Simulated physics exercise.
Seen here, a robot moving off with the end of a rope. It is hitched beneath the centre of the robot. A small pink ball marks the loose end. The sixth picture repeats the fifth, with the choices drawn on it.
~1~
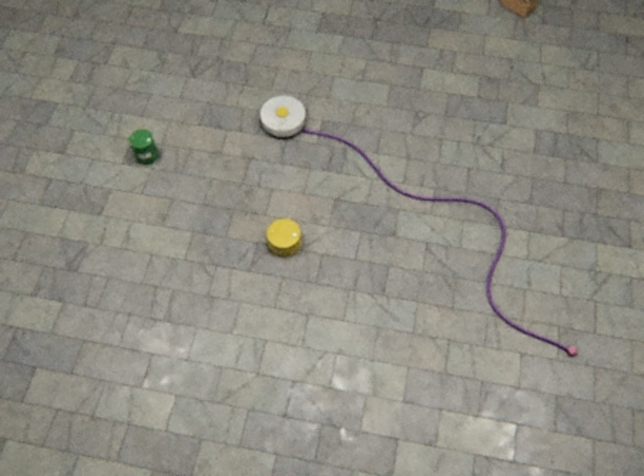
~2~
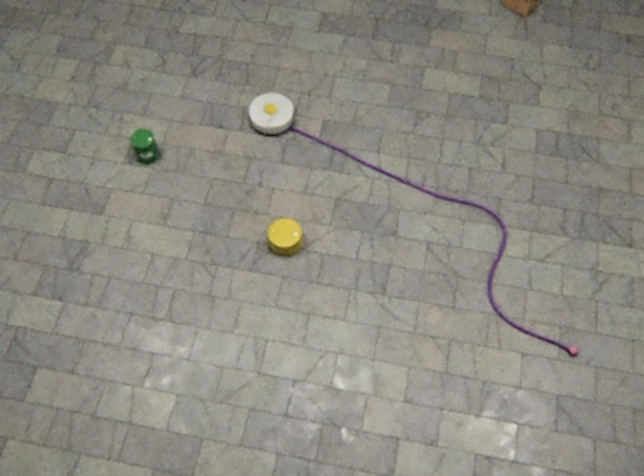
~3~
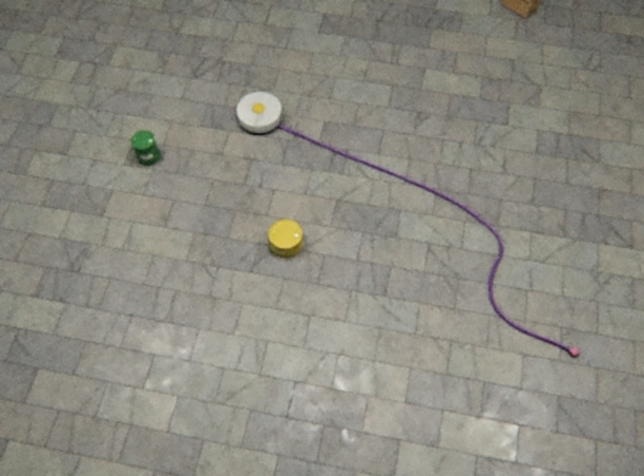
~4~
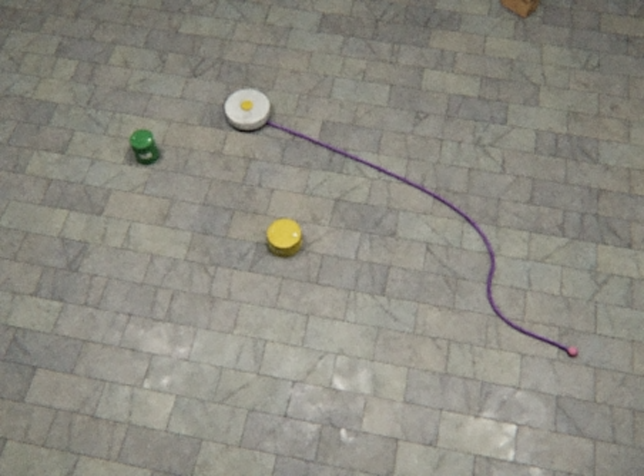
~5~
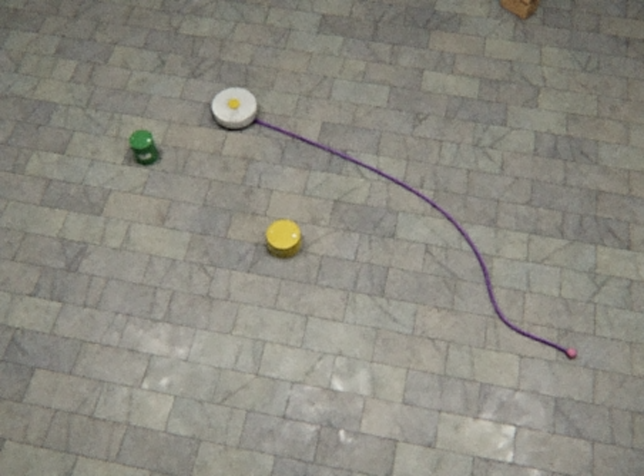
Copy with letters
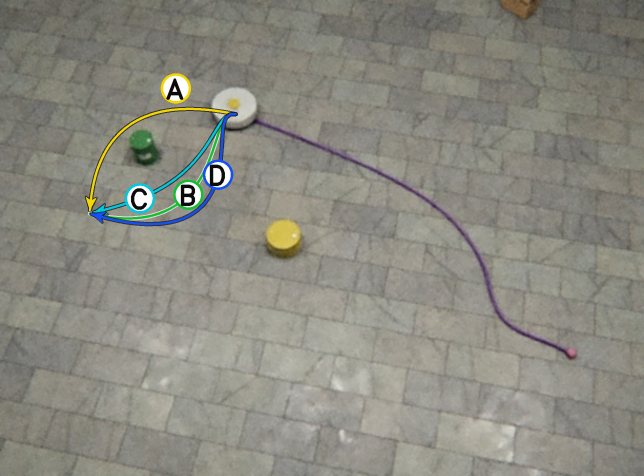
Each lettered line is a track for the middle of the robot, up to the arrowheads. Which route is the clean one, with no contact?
With C nothing is caught.
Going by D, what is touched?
The yellow tub.
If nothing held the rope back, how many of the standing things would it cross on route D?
In all, one.
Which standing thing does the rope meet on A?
It meets the green keg.
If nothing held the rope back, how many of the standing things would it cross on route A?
It sweeps one.
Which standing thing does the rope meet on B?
It is the yellow tub.
On the marked copy, A from (236, 114) via (131, 124) to (90, 210); B from (236, 114) via (192, 191) to (90, 214); C from (236, 114) via (184, 172) to (94, 213); D from (236, 114) via (206, 202) to (92, 214).
Following C. Soon after the start, robot (195, 154), middle of the rope (404, 198), free end (568, 351).
Later, robot (136, 195), middle of the rope (360, 214), free end (549, 339).
In the end, robot (87, 209), middle of the rope (315, 225), free end (522, 316); nothing has been touched.
As for the rest, A meets the green keg; B meets the yellow tub; D meets the yellow tub.
